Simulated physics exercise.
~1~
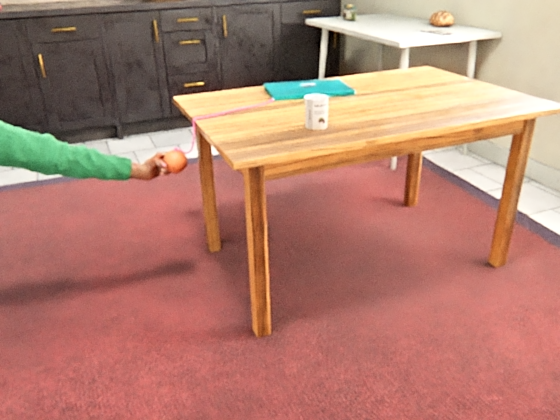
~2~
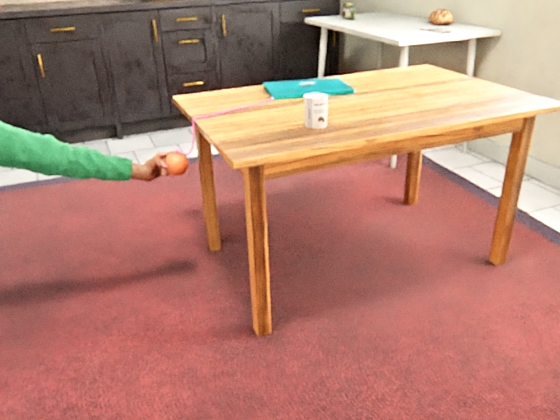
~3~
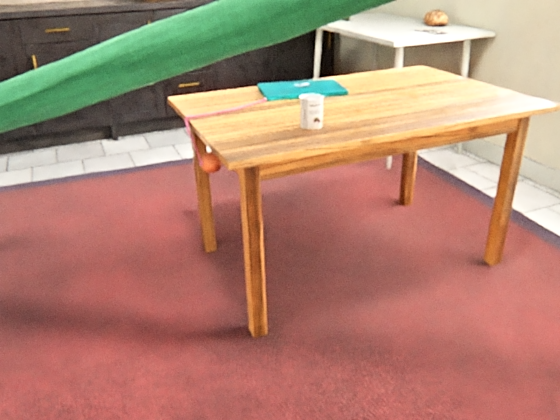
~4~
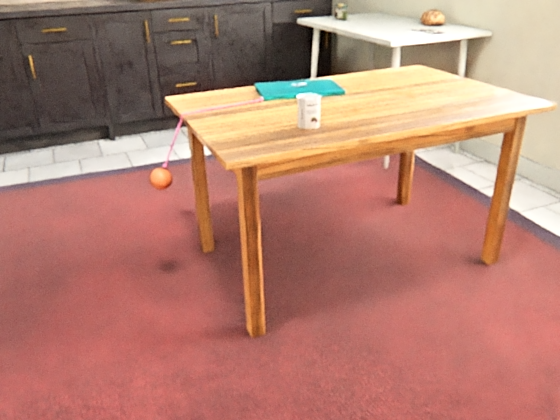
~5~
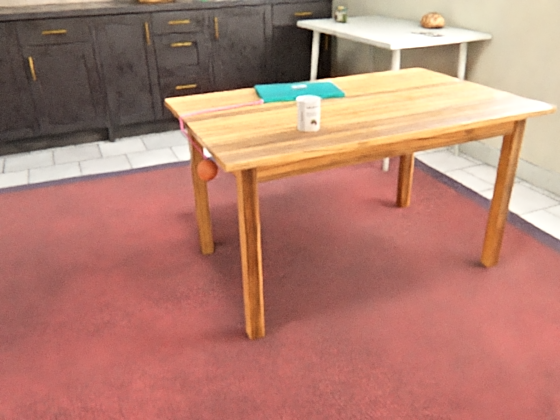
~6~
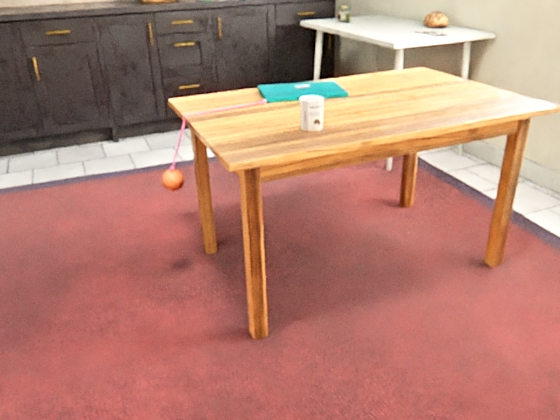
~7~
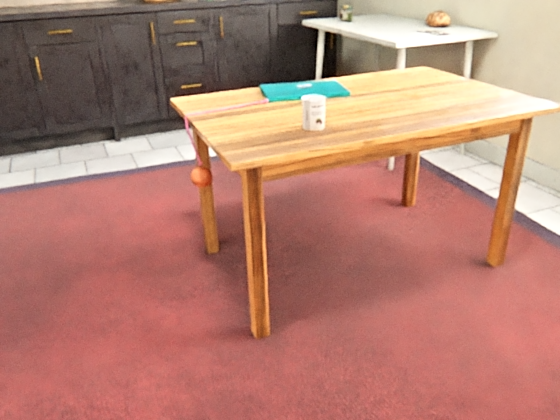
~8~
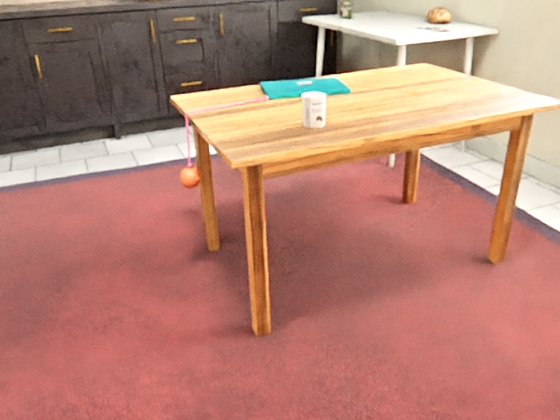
An arm in a green sleeve reaches in from the left, holding an orange beside a wooden table on a red carpet, seen from slightly above by a gently swaying camera. A pink shoelace runs from the orange over the table's left edge toward a turquoise laptop, with a white cup standing nearby; dark cabinets and a white side table are behind. The hand lets go and draws back across the view. The orange swings right toward the table leg, then left, and keeps swinging back and forth in smaller arcs. It ends hanging in the air below the edge, while laptop and cup stay put.
